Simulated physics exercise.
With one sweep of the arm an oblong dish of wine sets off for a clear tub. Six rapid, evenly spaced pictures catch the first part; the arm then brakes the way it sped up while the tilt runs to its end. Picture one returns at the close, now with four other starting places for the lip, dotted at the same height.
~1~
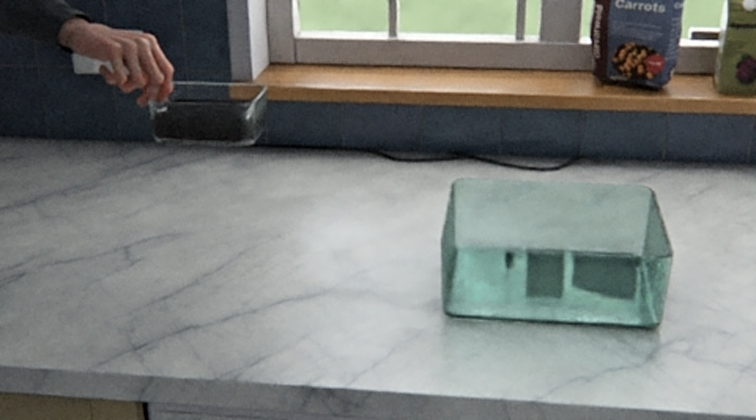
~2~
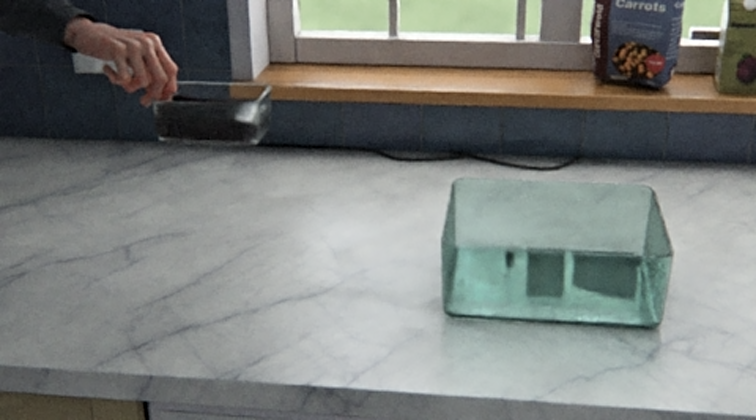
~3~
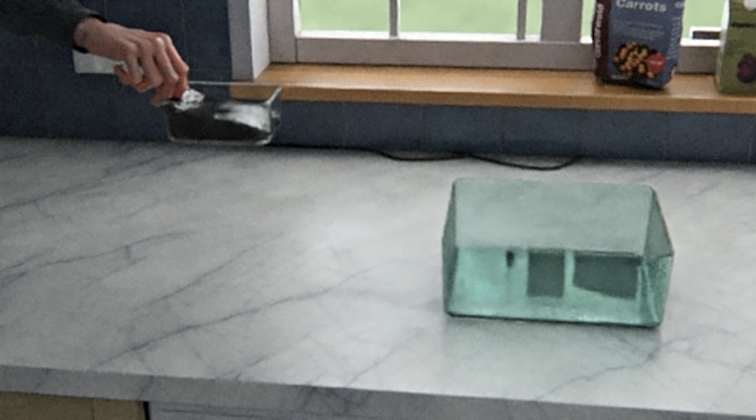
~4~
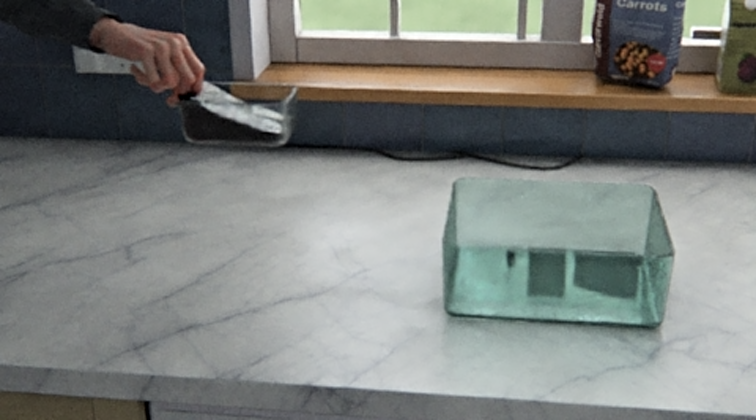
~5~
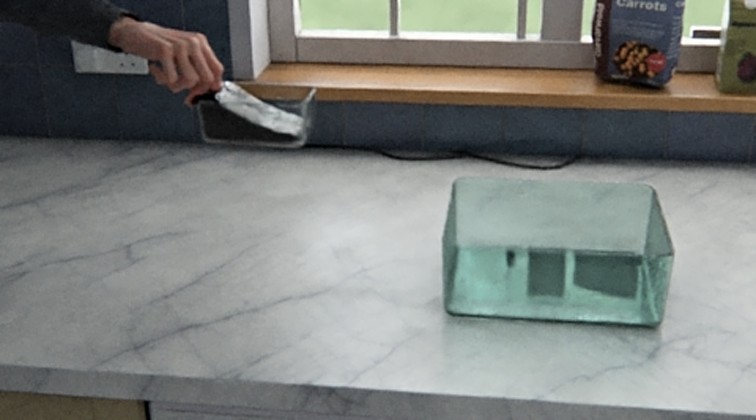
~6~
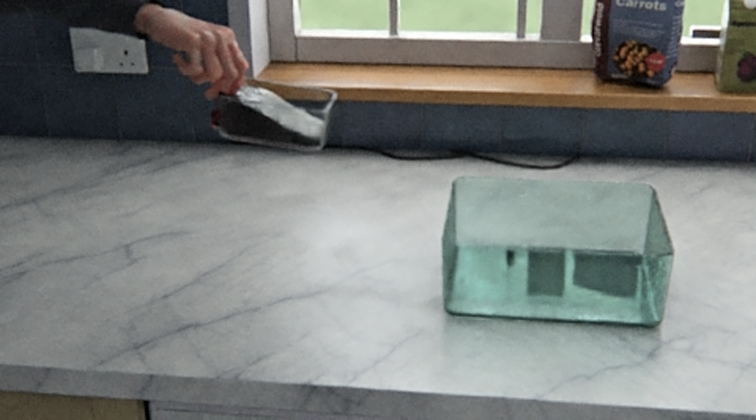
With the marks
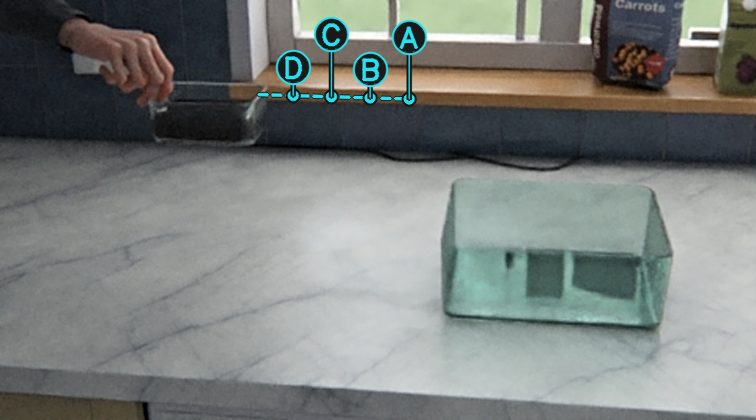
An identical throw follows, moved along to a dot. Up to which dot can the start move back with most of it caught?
D will do.
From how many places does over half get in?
All of them.
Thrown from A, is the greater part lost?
No, not at all.
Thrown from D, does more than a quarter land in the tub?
Yes, it does.
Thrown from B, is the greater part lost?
No, not at all.
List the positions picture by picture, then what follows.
Upright, lip at (259, 94); tub from (442, 314) to (661, 327); nothing has left yet.
Upright, lip at (263, 94); nothing has left yet.
Upright, lip at (273, 94); nothing has left yet.
Upright, lip at (290, 94); wine is over the rim, down to (200, 92).
Upright, lip at (309, 95); wine is over the rim, down to (203, 99).
Tipped about 7°, lip at (330, 101); wine is over the rim, down to (217, 124).
On the marked copy, A at (409, 99); B at (370, 97); C at (331, 96); D at (293, 95).
With A, about 94 % lands in the tub, 4 % falls short.
With B, about 89 % lands in the tub, 5 % falls short and 6 % goes beside or beyond.
With C, about 78 % lands in the tub, 16 % falls short and 6 % goes beside or beyond.
With D, about 61 % lands in the tub, 33 % falls short and 6 % goes beside or beyond.
